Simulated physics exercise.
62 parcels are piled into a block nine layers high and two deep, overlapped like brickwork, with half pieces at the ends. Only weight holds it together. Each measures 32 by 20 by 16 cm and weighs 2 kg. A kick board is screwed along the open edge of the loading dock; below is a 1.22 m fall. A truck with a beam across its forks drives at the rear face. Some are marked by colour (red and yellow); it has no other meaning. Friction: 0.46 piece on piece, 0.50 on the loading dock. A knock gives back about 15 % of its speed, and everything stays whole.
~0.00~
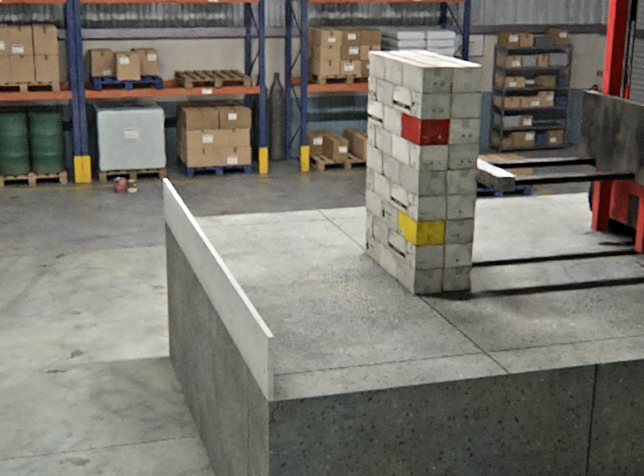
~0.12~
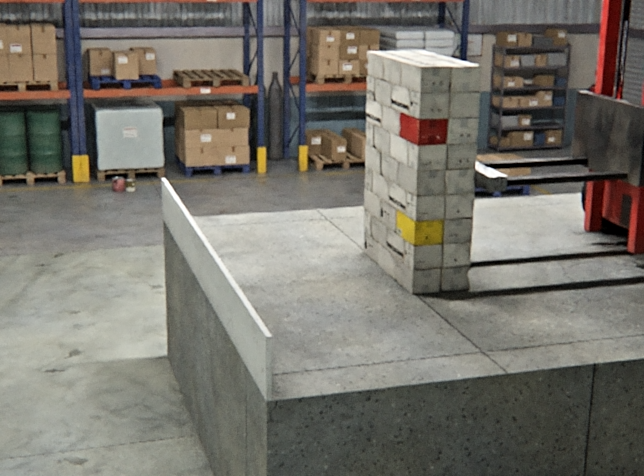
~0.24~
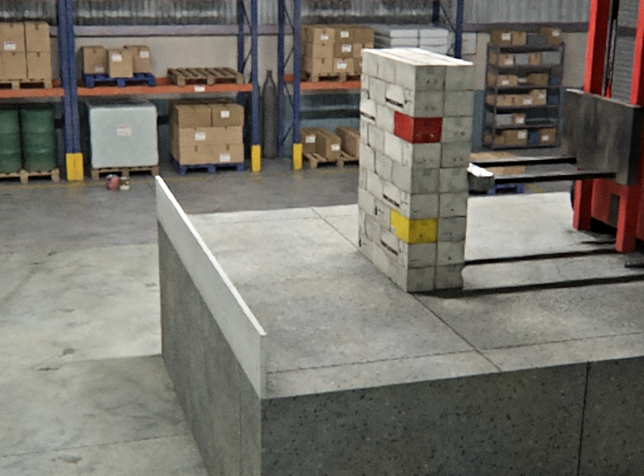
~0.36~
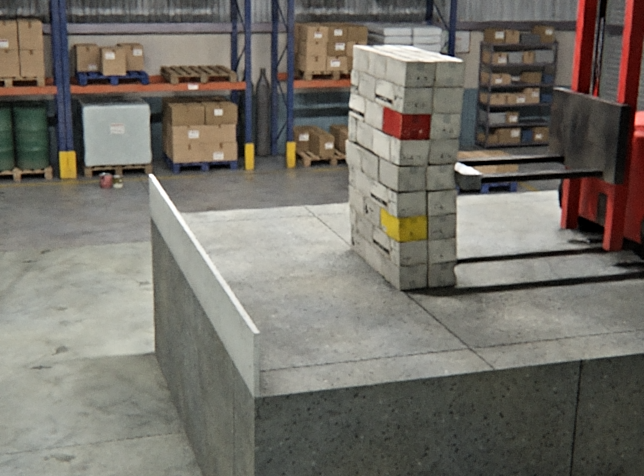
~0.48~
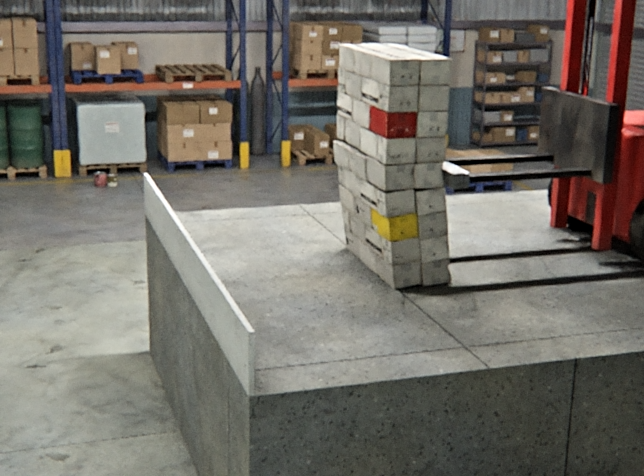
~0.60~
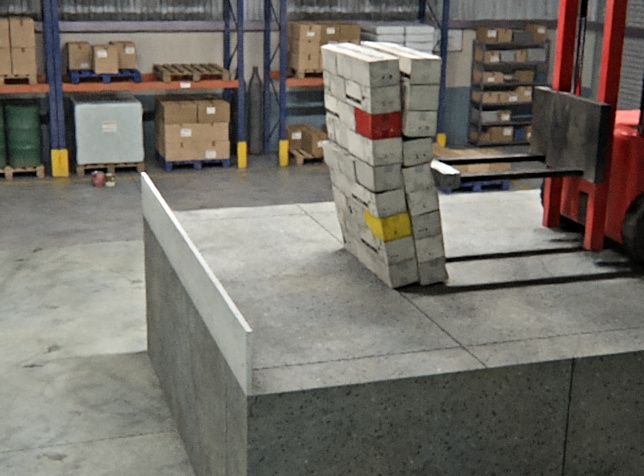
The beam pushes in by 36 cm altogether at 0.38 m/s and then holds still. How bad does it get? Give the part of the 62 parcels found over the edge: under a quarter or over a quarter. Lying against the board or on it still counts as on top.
It comes to less than a quarter.
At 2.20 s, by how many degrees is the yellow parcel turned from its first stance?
Some 90°.
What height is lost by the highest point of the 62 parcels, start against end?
Some 100 cm lower.
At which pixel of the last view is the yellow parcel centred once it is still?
Near (323, 272).
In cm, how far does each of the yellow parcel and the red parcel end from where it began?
Moved: Yellow 60, red 160.
After 0.78 s, none of the 62 parcels over the edge, 61 disturbed; red parcel leaning 20°; yellow parcel leaning 20°.
After 1.06 s, none of the 62 parcels over the edge, 61 disturbed; yellow parcel leaning 44°, 58 mm lower; red parcel leaning 44°, 23 cm lower.
After 1.36 s, none of the 62 parcels over the edge, 61 disturbed; yellow parcel on its side; red parcel on its side.
After 2.20 s, 7 of the 62 parcels over the edge; red parcel on its side; yellow parcel on its side.
By the end (3.7 s), 8 of the 62 parcels over the edge; red parcel on its side; yellow parcel on its side. That is 13 per cent. As the last picture would show them, middles, red parcel near (208, 280), yellow parcel near (323, 272).
